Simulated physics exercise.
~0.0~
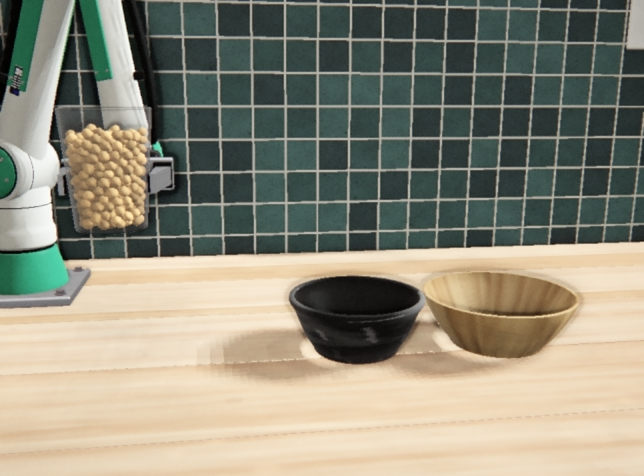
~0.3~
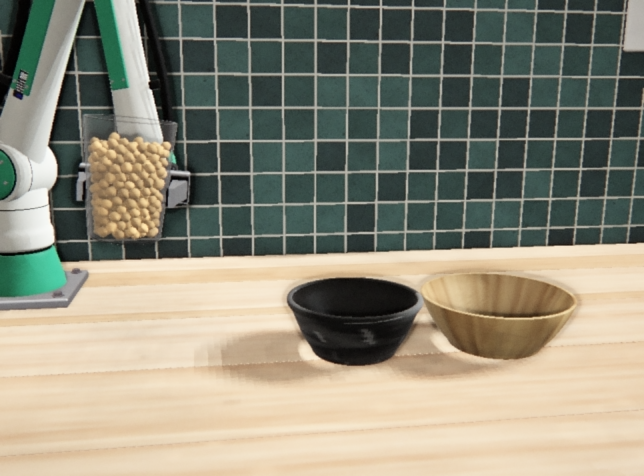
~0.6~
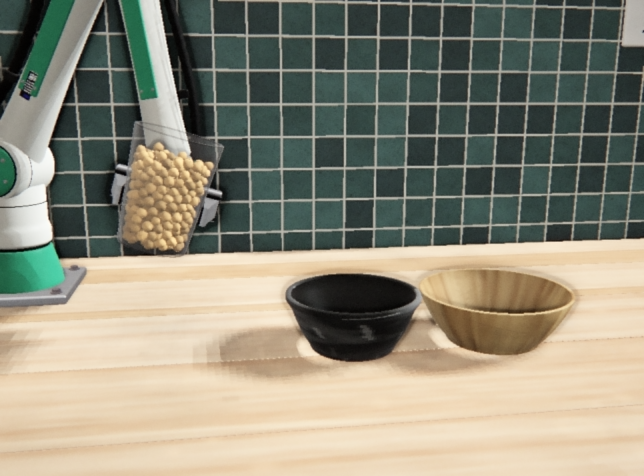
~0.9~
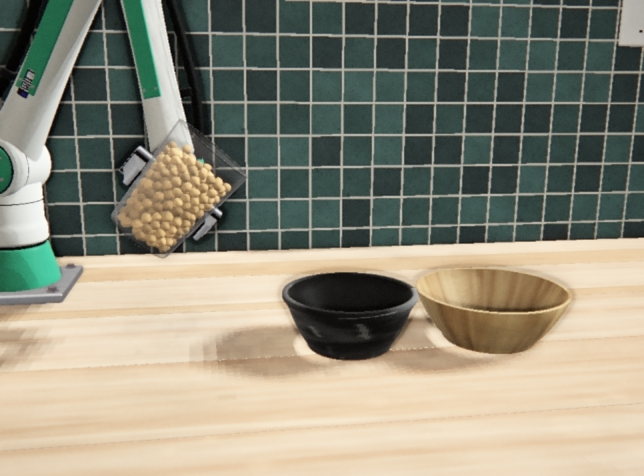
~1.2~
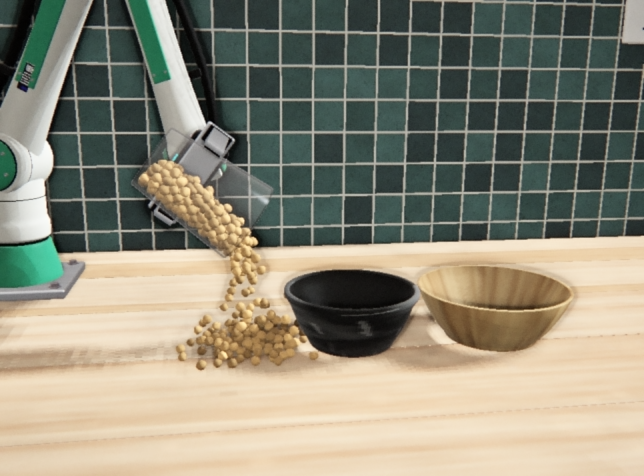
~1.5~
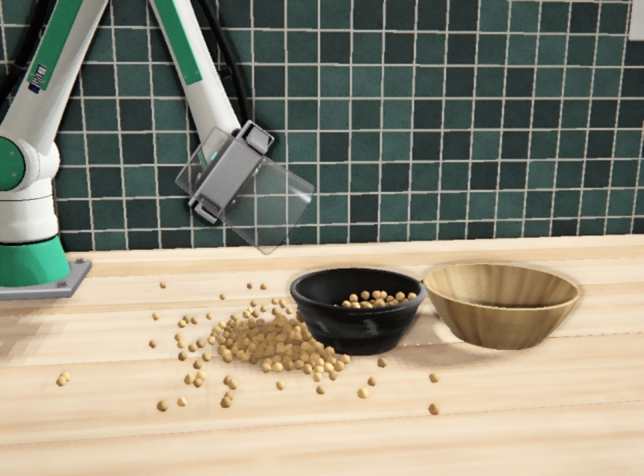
A clear cup full of chickpeas hangs from a white and green robot arm at the left of a pale wooden table, seen from the front against dark green tiles. A black bowl sits near the middle, with a light wooden bowl touching its right side. The arm carries the cup rightward and tips it toward the bowls. Chickpeas pour out short of the black bowl and pile up on the table. The arm moves the cup farther right, and it ends upturned and empty, with chickpeas heaped and scattered on the table, some in the black bowl, and none visible in the wooden one.
